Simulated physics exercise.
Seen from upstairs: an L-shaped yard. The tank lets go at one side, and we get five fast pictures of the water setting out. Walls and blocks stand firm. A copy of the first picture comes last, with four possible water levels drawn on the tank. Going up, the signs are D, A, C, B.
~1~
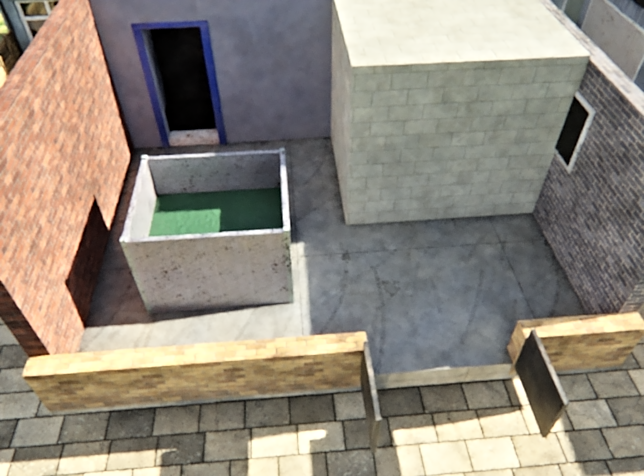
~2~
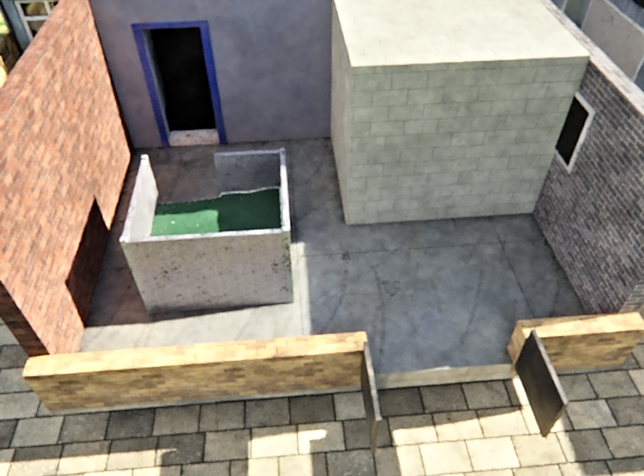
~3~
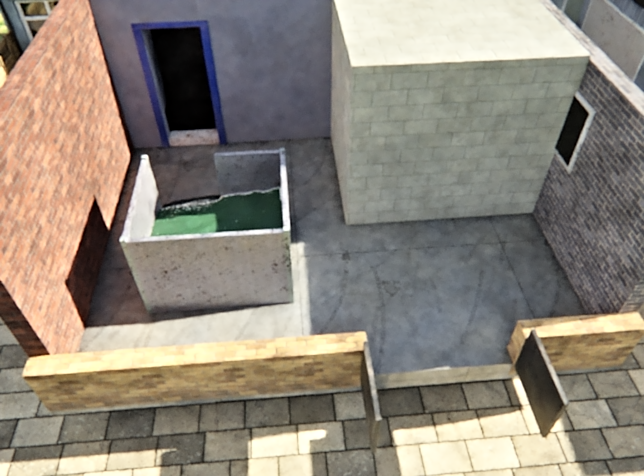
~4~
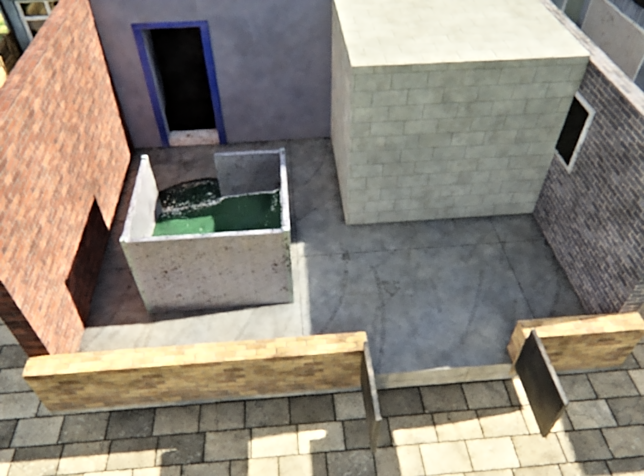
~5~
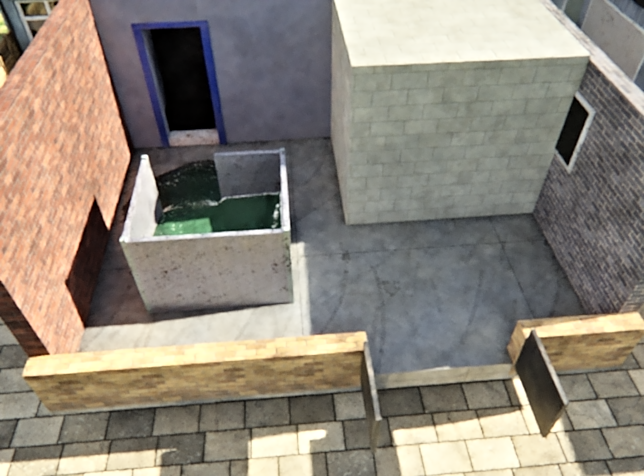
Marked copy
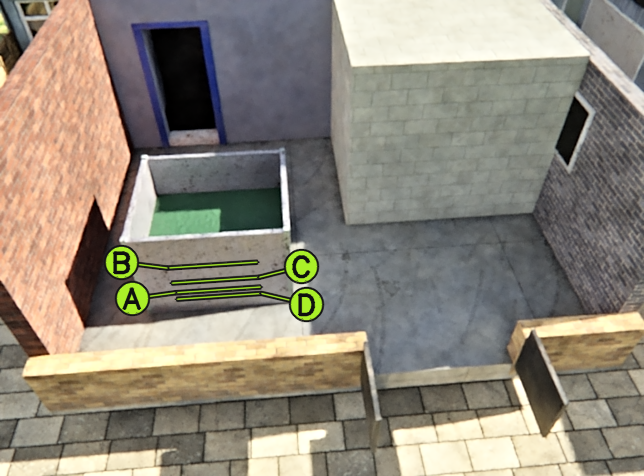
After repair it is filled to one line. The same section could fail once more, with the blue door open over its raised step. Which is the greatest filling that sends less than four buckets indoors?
Use mark A.
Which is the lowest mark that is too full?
C.
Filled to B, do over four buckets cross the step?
Yes.
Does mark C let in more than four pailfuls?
Yes.
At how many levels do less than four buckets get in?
Two of the four.
On the marked copy, A at (218, 289); B at (212, 265); C at (215, 280); D at (219, 296); from the bottom up D, A, C, B.
If A is chosen, a bucket or two gets in.
If B is chosen, dozens of bucketfuls pour in.
If C is chosen, about 10 bucketfuls get in.
If D is chosen, nothing gets over.
